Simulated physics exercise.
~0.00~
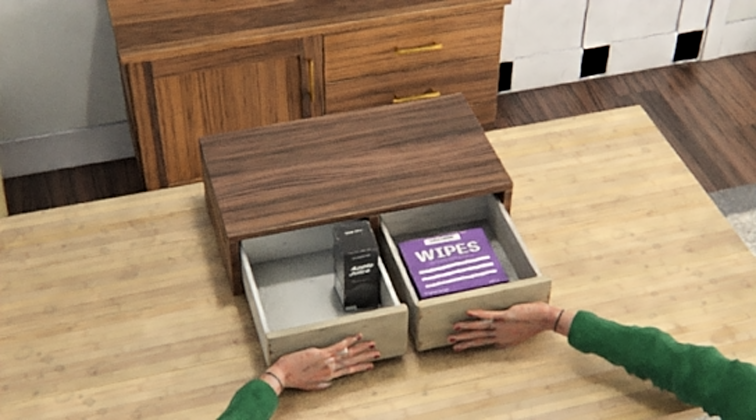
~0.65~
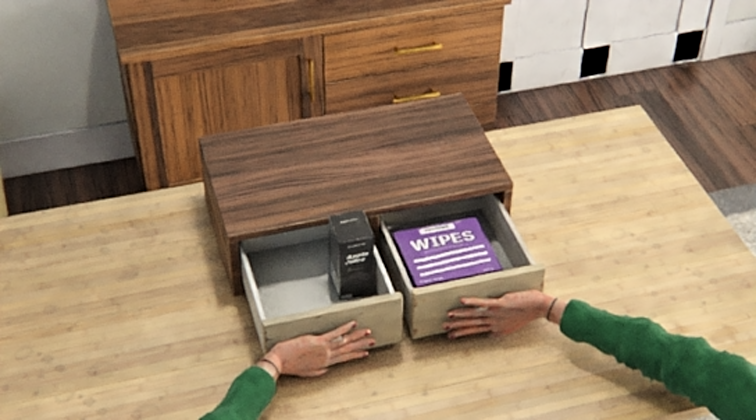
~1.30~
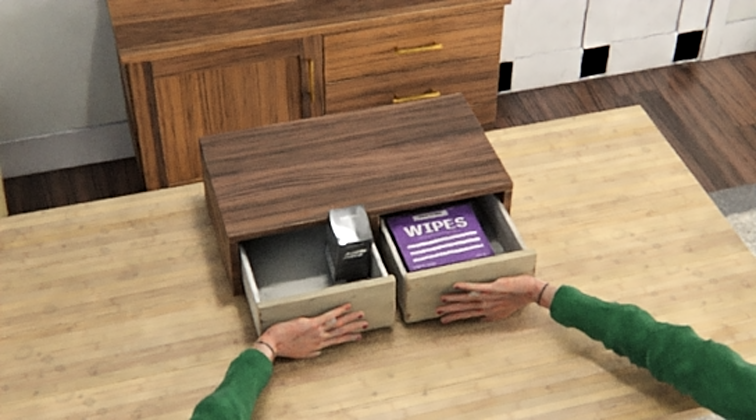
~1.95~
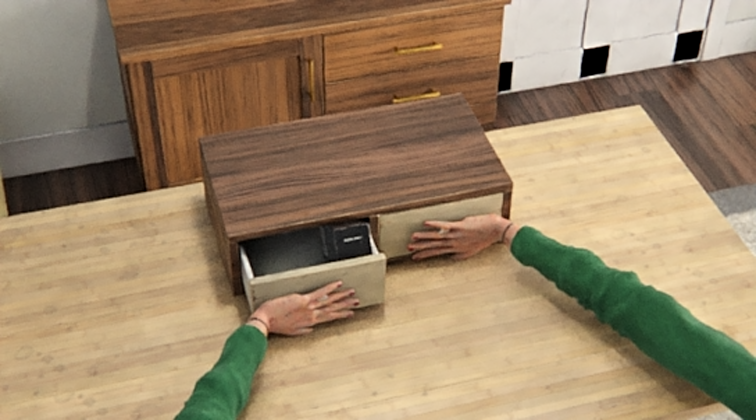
Two drawers being pushed in by a person's hands, the right one closing over a purple wipes box, the left staying partly open with a black carton leaning.
